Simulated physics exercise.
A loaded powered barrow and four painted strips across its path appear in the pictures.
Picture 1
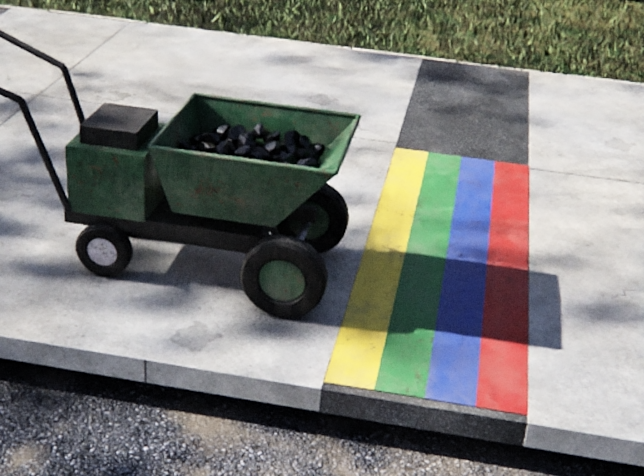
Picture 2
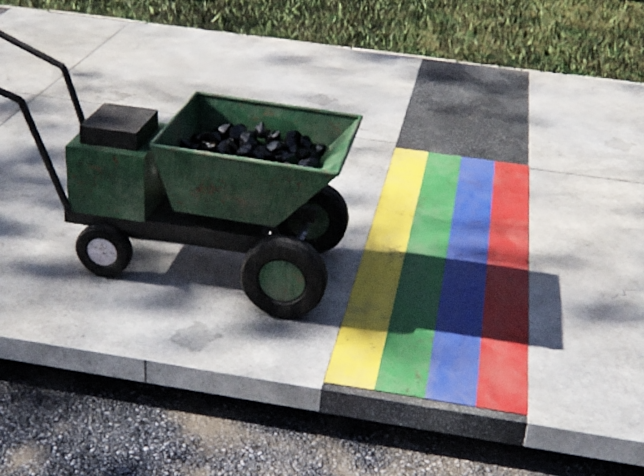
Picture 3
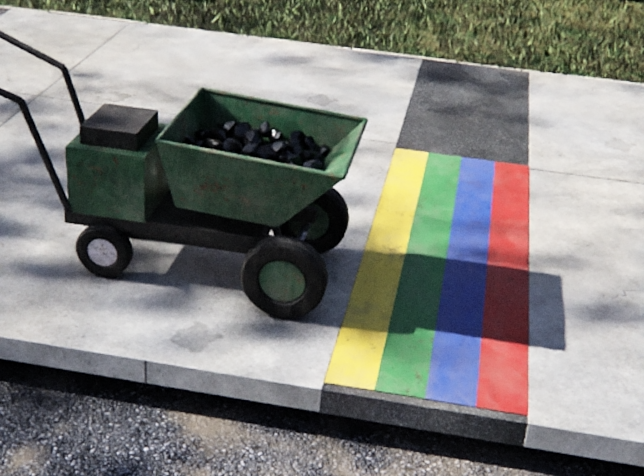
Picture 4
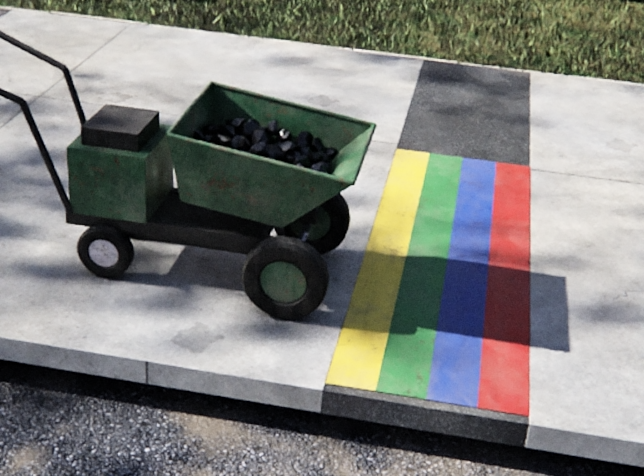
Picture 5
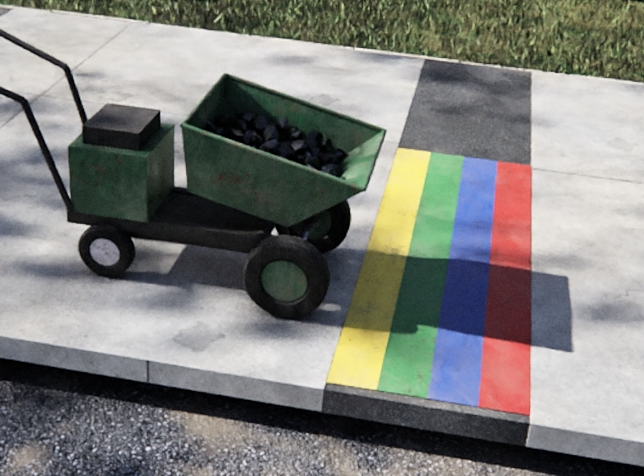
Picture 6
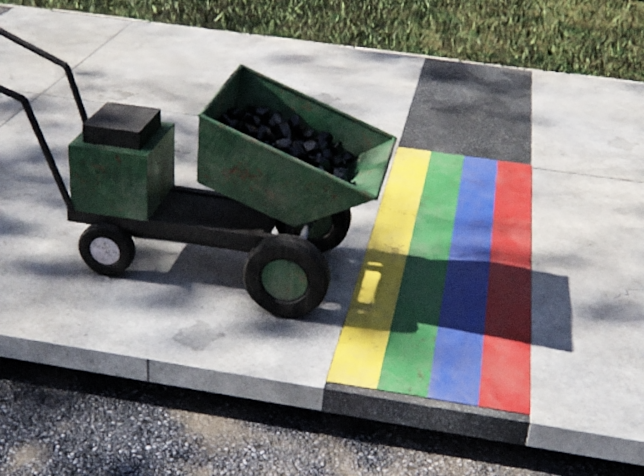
To begin with, a green powered barrow loaded with black lumps of coal stands on a pale path, its skip level, left of yellow, green, blue and red painted strips. The skip then tilts gradually, its back rising and its front lip shifting right and slightly down, the coal still inside.
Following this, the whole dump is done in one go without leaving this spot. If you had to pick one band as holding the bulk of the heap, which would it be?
I would pick blue.
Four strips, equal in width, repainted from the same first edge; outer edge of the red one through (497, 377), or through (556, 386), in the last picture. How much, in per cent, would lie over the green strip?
Close to 0 percent, and close to 20 percent.
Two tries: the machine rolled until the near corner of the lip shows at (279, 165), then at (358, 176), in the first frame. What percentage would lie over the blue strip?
The first gives close to 10 per cent and the second 30 per cent.
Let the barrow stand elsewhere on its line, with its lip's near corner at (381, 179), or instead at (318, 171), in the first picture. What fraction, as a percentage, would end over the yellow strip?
I'd put it at around 0 percent the first time and 0 percent the second.
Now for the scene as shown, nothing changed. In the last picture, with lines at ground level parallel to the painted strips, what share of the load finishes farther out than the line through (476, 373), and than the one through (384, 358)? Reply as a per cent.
20 % and 70 %, in that order.
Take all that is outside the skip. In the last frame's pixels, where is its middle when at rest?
Last view, centre at rest - approx. (467, 300).
Shortly afterwards, skip tipped steeply; the whole lot in the skip.
Next, skip tipped right over; near two thirds in the skip; a little over the green strip; near a quarter over the blue strip; only a few over the red strip.
Some moments later, skip tipped right over; near a quarter in the skip; a little over the green strip; near a third over the blue strip; near a quarter over the red strip; a little off the paint.
In the end, skip tipped right over; near a quarter in the skip; none at all over the yellow strip; a little over the green strip; near a third over the blue strip; near a quarter over the red strip; a little off the paint.
